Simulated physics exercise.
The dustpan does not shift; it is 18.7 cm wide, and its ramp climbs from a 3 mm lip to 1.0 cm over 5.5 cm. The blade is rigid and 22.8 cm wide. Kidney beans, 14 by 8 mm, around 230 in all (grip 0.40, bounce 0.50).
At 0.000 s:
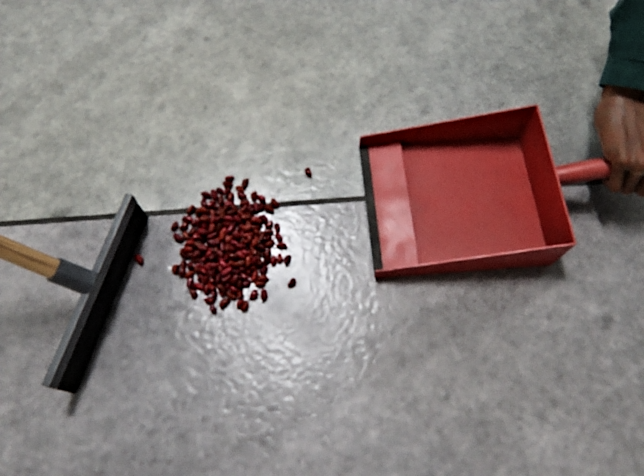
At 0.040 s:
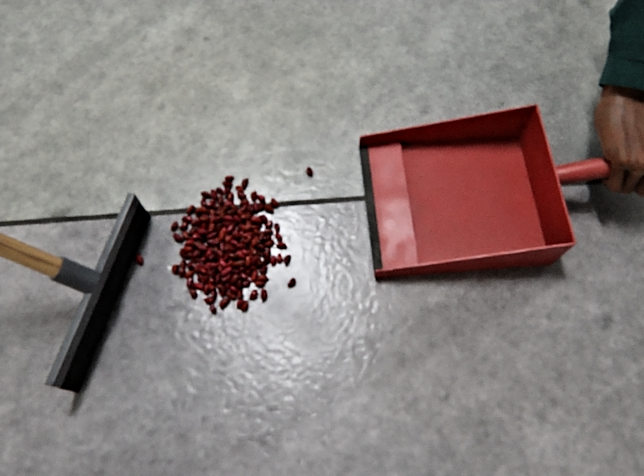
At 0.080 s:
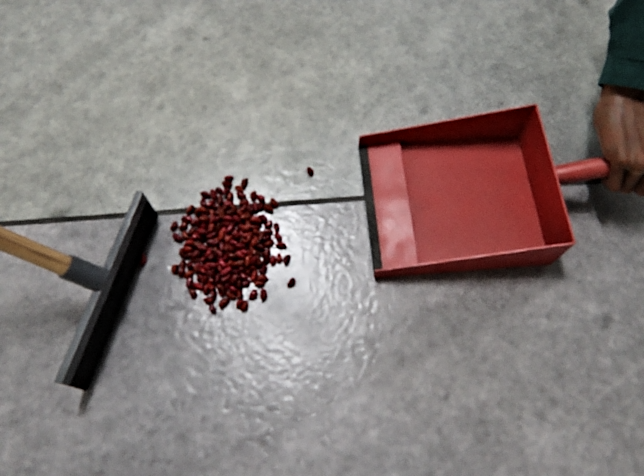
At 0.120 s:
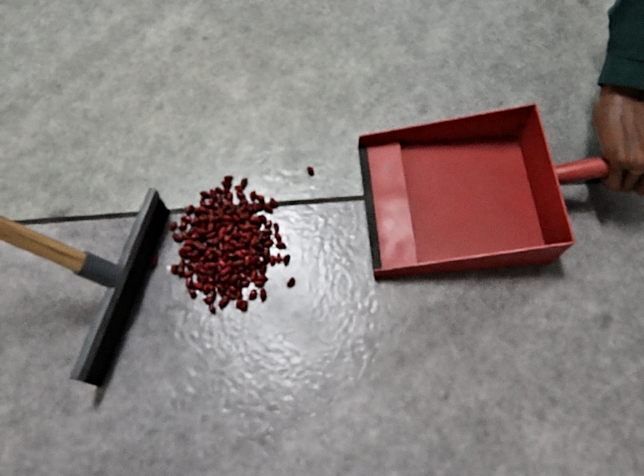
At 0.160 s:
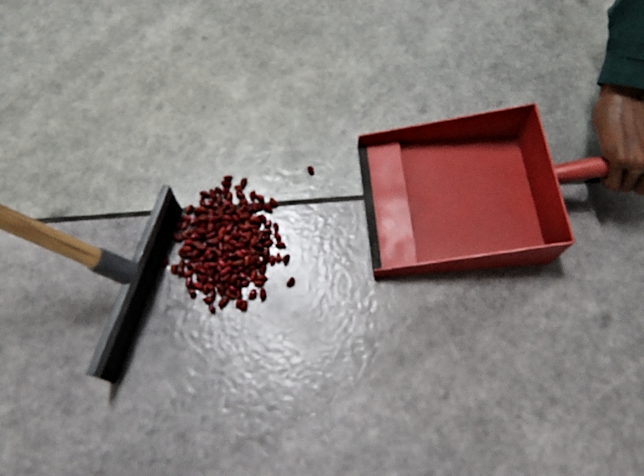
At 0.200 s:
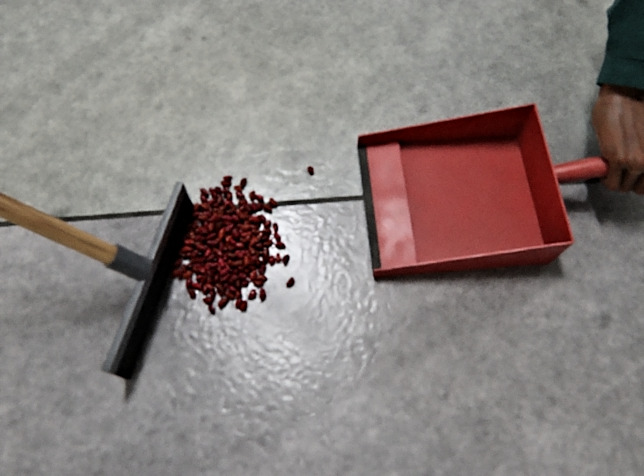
A wooden-handled squeegee slides right to a pile of red beans, nudging its left edge.
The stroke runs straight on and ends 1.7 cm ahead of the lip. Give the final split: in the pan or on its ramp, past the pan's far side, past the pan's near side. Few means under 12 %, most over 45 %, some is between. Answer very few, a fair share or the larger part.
Pan: A fair share, far side: Very few, near side: A fair share.
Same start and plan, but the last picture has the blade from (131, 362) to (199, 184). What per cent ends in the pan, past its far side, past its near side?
Pan 15, far 0, near 30.
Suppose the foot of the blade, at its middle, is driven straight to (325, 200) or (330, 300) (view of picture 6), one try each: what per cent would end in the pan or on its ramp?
Some 5 and 15 per cent.
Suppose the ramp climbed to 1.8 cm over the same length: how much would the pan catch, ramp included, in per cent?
In that case some 15 per cent.
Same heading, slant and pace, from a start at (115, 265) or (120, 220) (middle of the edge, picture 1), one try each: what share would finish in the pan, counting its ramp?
About 10 and 0 per cent.
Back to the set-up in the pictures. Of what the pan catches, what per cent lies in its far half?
Some 50 per cent.
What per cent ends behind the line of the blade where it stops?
Some 10 per cent.
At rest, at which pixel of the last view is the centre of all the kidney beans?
Around (352, 243).
Then, at 0.45 s, middle of the blade 16 cm from the lip; 0 % over the lip, far side 0 %, near side 20 %.
Then, at 0.61 s, middle of the blade 9 cm from the lip; 0 % over the lip, far side 0 %, near side 25 %.
Then, at 0.90 s, middle of the blade 5 cm from the lip; 15 % over the lip, far side 0 %, near side 30 %.
In the end, at 1.8 s, pan 15 %, far side 0 %, near side 30 %, in front of the lip or behind the blade 55 %.
